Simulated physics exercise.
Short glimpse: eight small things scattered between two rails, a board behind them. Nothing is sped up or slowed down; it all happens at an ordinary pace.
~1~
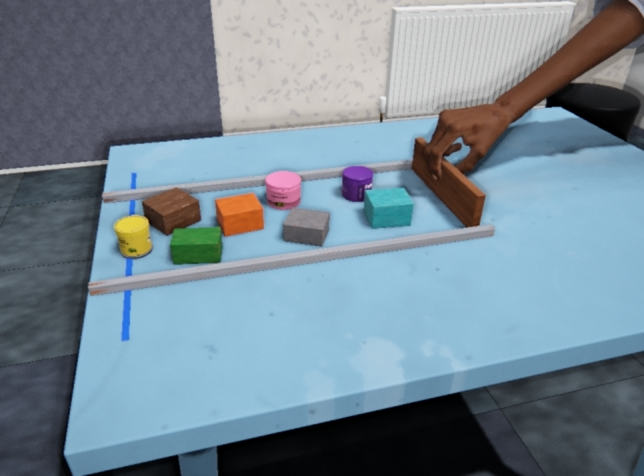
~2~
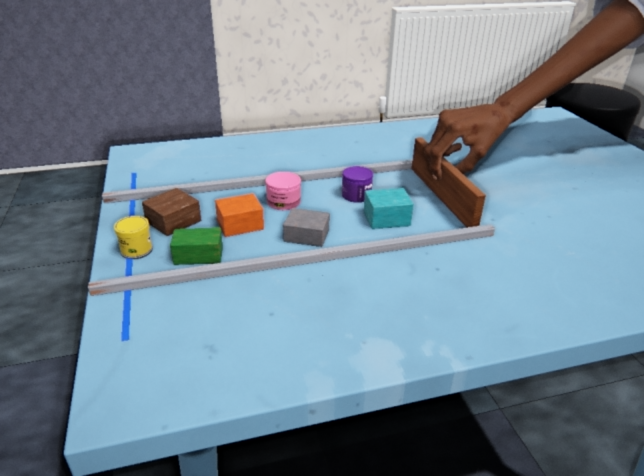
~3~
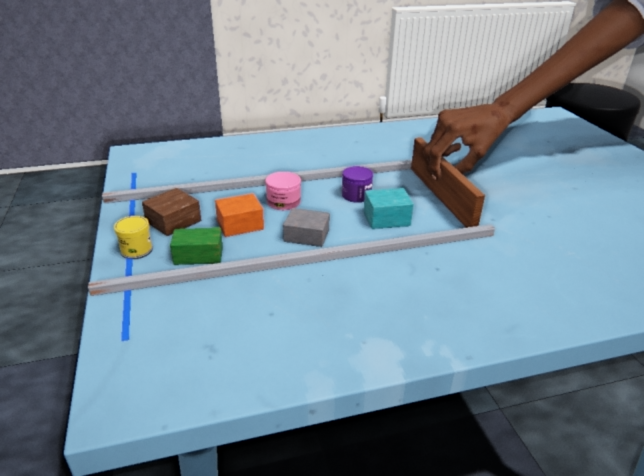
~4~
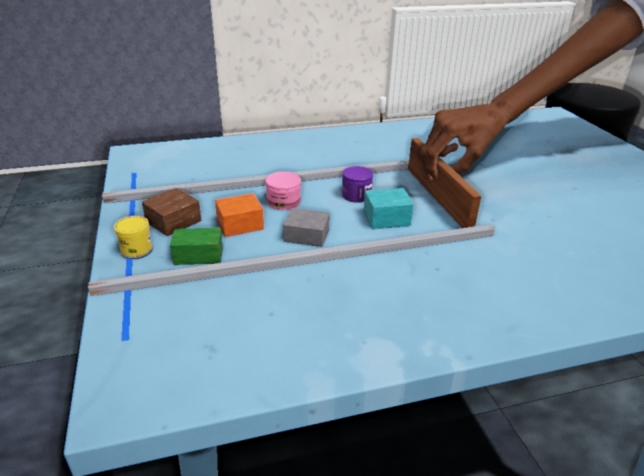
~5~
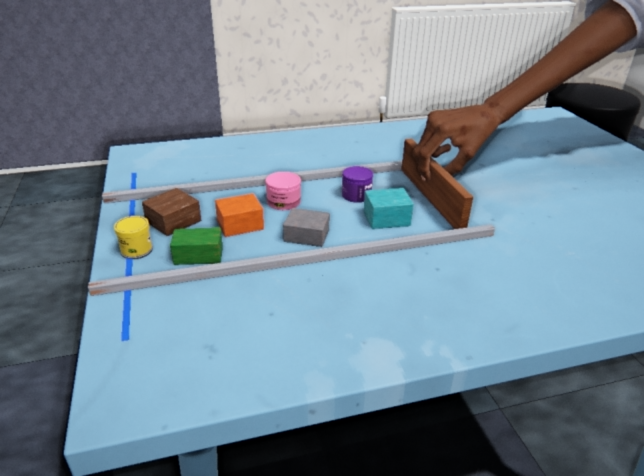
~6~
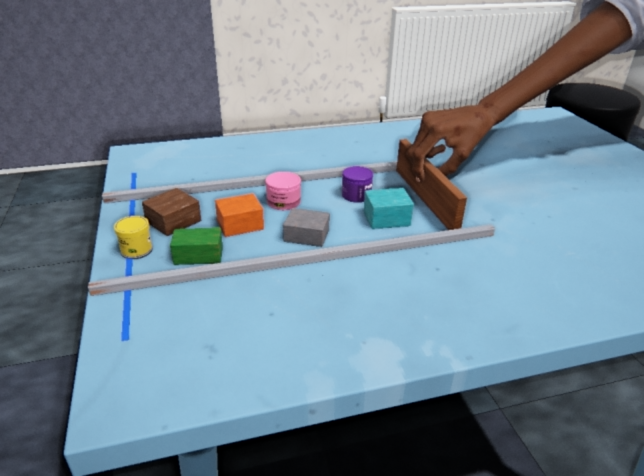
A pale blue table stands indoors near a white radiator and a patterned wall, seen from above at an angle by a still camera. Between two grey rails lie yellow, pink and purple tubs and brown, green, orange, grey and turquoise blocks, with blue tape at the left. A hand at the right holds a brown wooden board upright, then slides it slightly left, while the eight objects stay still.
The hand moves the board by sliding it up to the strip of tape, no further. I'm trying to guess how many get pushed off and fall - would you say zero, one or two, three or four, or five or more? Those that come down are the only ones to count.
I would say five or more.
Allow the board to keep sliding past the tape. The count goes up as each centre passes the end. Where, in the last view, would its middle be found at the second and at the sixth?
I'd say close to (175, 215), and after that close to (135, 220).
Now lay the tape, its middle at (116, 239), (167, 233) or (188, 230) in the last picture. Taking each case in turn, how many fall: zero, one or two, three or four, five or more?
Going through the tapes in order, the count is at least five, then either one or two, then one to two.
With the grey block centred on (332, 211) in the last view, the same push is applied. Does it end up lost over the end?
In that case it plunges.
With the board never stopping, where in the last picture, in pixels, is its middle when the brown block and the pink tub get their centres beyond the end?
Brown block: (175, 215); pink tub: (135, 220).
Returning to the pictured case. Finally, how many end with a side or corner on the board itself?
At rest, 2 are in contact.
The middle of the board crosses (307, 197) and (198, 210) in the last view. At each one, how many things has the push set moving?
Moved so far: 4, then 8.
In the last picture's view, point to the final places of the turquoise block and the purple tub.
The turquoise block settles near (99, 250); as for the purple tub, near (112, 214).
Soon after, none off yet; yellow tin at rest near (134, 238); brown block at rest near (172, 211); green block at rest near (197, 246).
In the end, the number that fall off is five or more; gone, grey block, pink tub, orange block, green block, brown block and yellow tin.
